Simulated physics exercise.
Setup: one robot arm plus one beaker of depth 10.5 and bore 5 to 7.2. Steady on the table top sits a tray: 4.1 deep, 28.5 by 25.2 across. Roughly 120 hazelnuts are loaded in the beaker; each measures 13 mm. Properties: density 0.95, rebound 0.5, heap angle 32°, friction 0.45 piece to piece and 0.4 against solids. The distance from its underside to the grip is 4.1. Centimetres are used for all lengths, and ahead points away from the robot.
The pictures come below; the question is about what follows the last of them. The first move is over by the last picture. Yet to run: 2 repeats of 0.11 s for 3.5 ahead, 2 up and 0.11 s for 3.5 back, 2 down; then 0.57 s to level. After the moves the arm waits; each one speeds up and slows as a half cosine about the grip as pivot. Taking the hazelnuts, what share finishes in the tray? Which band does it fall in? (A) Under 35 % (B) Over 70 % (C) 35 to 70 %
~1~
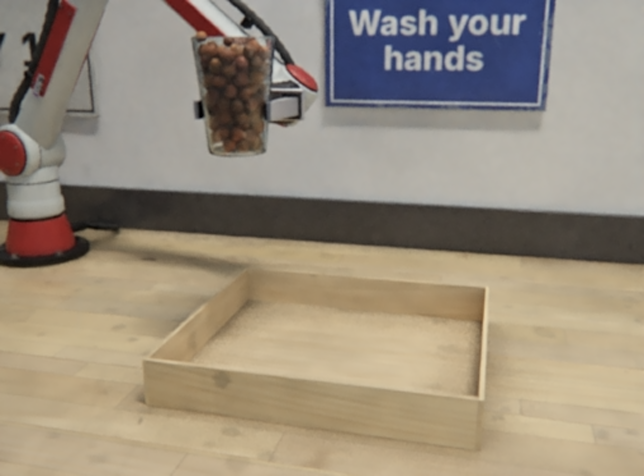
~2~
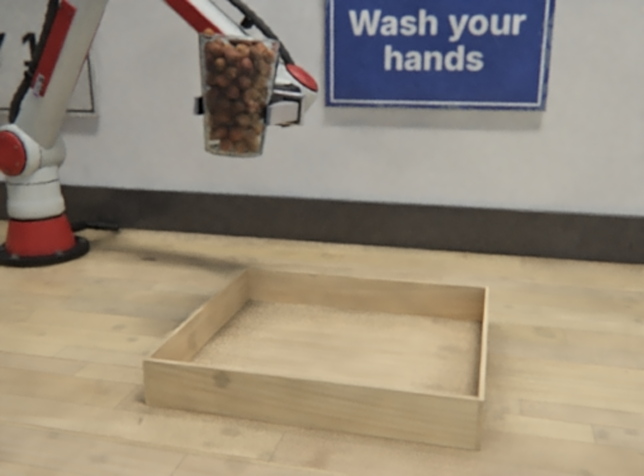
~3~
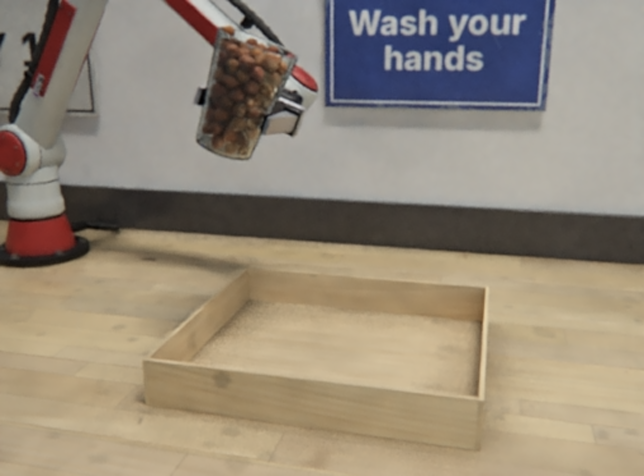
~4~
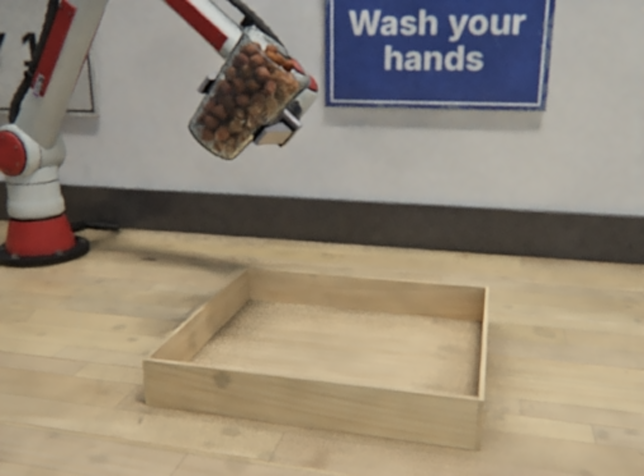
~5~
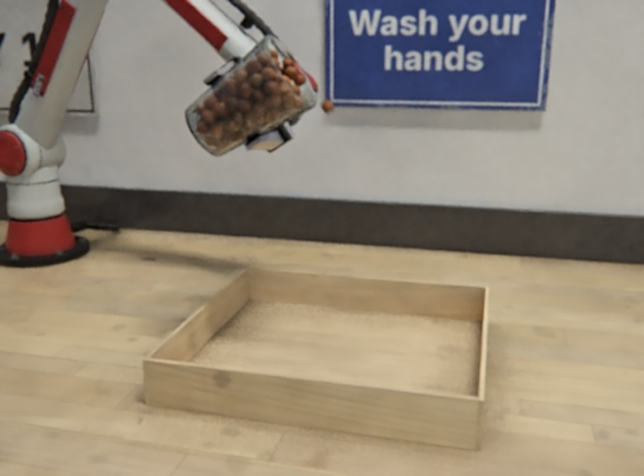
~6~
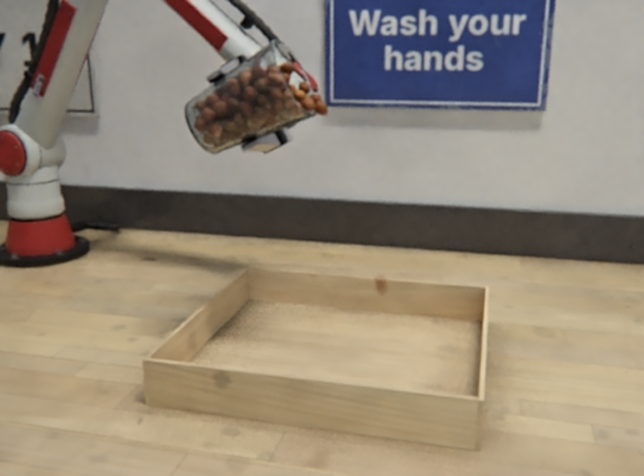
The answer is C.
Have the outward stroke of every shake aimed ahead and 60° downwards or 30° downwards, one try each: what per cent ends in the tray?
It comes to around 15 per cent on the first try and around 25 per cent on the second.
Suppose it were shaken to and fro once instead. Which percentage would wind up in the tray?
It would be near 45 per cent.
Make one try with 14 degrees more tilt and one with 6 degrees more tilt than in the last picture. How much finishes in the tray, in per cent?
Roughly 70 and 65 percent.
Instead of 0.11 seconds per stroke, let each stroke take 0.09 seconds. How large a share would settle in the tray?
I'd expect close to 60 per cent then.
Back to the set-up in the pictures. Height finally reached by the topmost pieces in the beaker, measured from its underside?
Top of the fill: Near 7.5 cm.
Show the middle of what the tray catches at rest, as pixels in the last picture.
In the final picture, somewhere near (407, 360).
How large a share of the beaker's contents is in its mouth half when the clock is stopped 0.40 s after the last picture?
Around 75 per cent of it.
Then, 0.40 s later, tilted 63° forward, highest piece 28 above the table; 63 in the beaker, 52 in the tray, 8 in flight or on a rim.
Then, 0.81 s later, tilted 18° forward, highest piece 30 above the table; 64 in the tray, 55 in the beaker, 4 on the table or floor.
Then, 1.21 s later, level, highest piece 29 above the table; 64 in the tray, 55 in the beaker, 4 on the table or floor.
Then, 2.26 s later, level, highest piece 29 above the table; 64 in the tray, 55 in the beaker, 4 on the table or floor.
At rest, 64 in the tray, 55 in the beaker, 4 on the table or floor. That is 52 % in the tray.
